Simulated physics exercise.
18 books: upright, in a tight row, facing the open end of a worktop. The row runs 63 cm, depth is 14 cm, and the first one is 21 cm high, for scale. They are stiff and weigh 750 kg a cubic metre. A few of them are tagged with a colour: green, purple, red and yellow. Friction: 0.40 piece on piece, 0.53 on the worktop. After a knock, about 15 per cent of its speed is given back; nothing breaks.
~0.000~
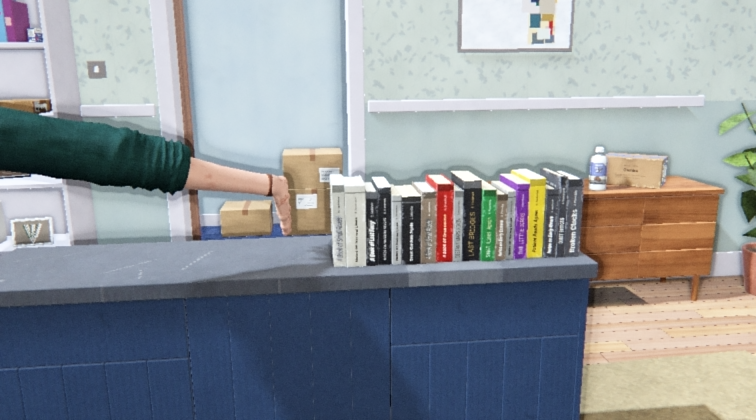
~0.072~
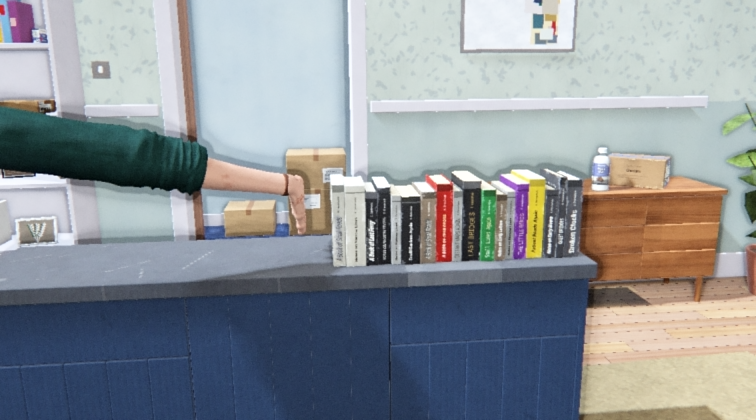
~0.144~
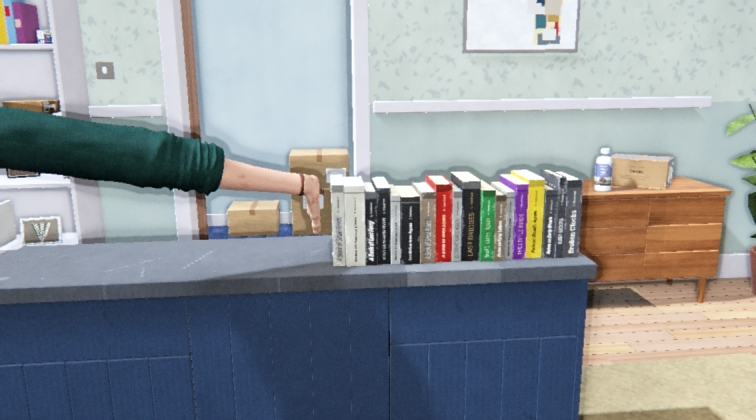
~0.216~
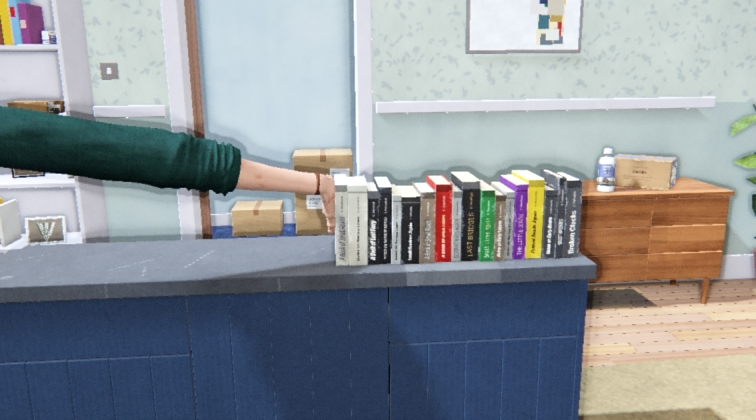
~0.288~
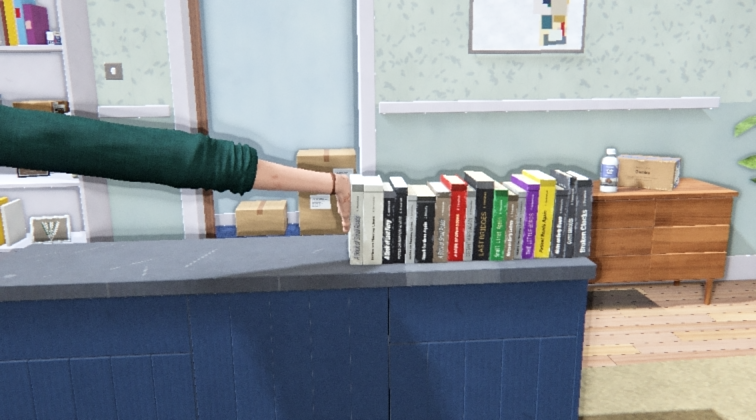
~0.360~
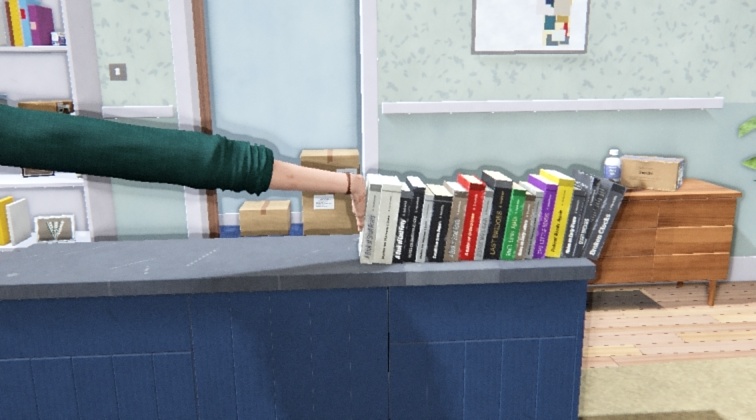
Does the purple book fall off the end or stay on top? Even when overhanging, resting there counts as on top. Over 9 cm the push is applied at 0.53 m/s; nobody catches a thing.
Ultimately, as for the purple book, it goes off the end.
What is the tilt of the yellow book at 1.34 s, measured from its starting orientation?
I'd estimate close to 100°.
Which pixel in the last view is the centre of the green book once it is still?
In the last picture it sits at roughly (535, 225).
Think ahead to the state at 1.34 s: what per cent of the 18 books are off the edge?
30 %.
After 0.44 s, none of the 18 books off the edge, 18 disturbed; purple book leaning 19°; yellow book leaning 20°.
After 0.66 s, 2 of the 18 books off the edge; purple book leaning 26°; yellow book leaning 62°.
After 0.92 s, 4 of the 18 books off the edge; purple book on its side; yellow book on its side.
After 1.34 s, 5 of the 18 books off the edge; purple book upside down; yellow book on its side.
By the end (1.7 s), 5 of the 18 books off the edge; purple book on its side; yellow book on its side; green book leaning 51°.
